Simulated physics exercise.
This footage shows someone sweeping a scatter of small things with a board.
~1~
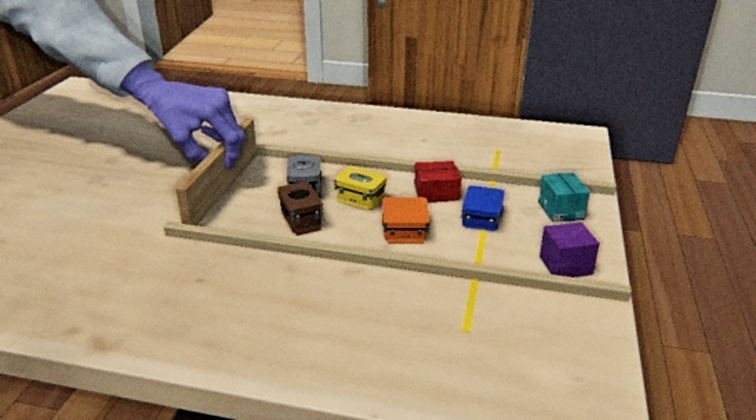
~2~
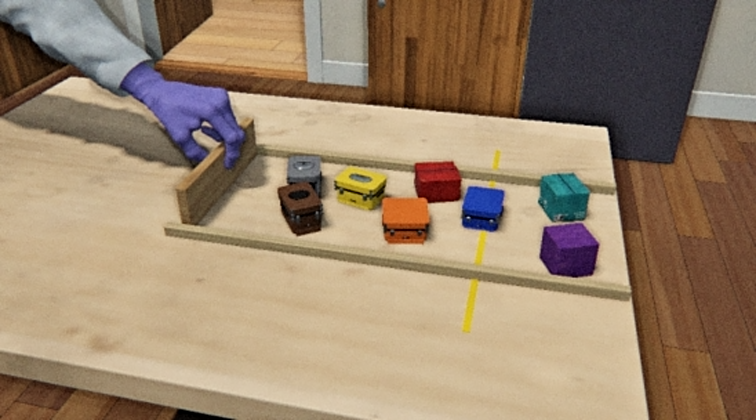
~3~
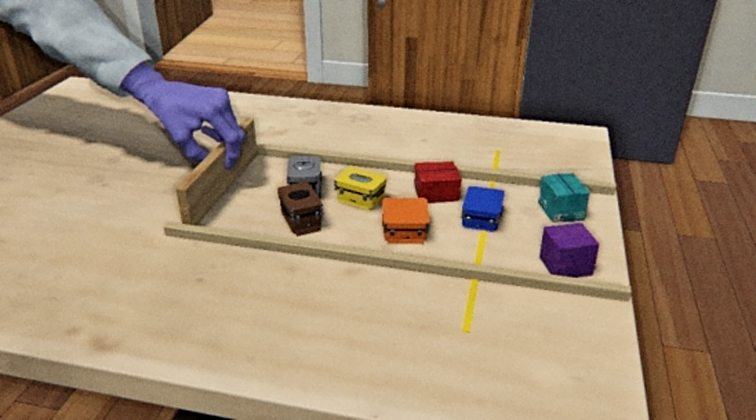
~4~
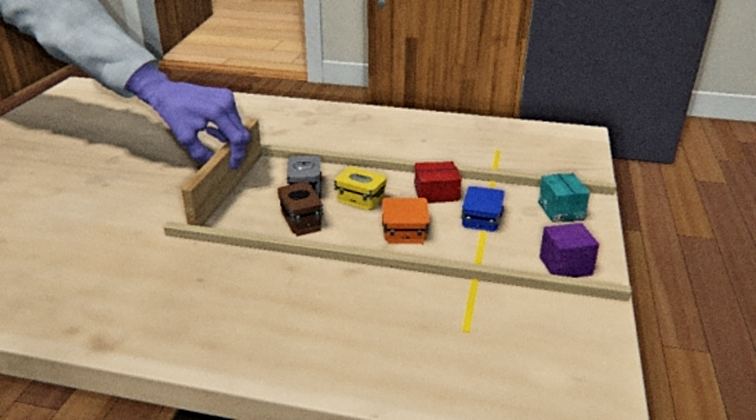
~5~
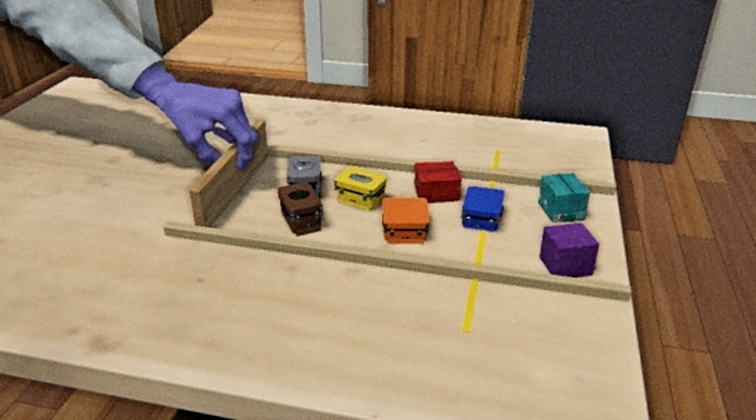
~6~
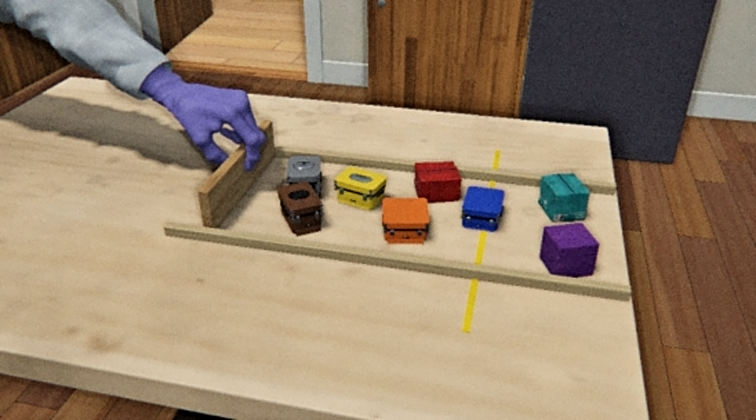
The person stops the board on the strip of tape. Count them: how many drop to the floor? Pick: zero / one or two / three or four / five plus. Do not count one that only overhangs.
That comes to zero.
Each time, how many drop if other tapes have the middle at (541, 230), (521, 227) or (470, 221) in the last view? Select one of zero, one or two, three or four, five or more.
So in that order I'd say one to two; not one; zero.
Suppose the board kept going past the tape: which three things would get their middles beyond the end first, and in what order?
Earliest first: The blue case, then the purple block, then the turquoise box.
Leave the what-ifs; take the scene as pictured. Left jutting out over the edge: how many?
Looks like 0 of them.
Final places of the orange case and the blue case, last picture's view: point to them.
In the last picture the first middle sits at (540, 237) and the other at (588, 226).
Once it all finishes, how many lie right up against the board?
3 end up touching it.
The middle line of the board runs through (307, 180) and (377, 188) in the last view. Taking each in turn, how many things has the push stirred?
Well, it's 3 at the first one and 5 at the second.
Soon after, none off yet; purple block at rest near (568, 251); turquoise box at rest near (563, 198); blue case at rest near (483, 210).
At rest, the number that fall off is zero.
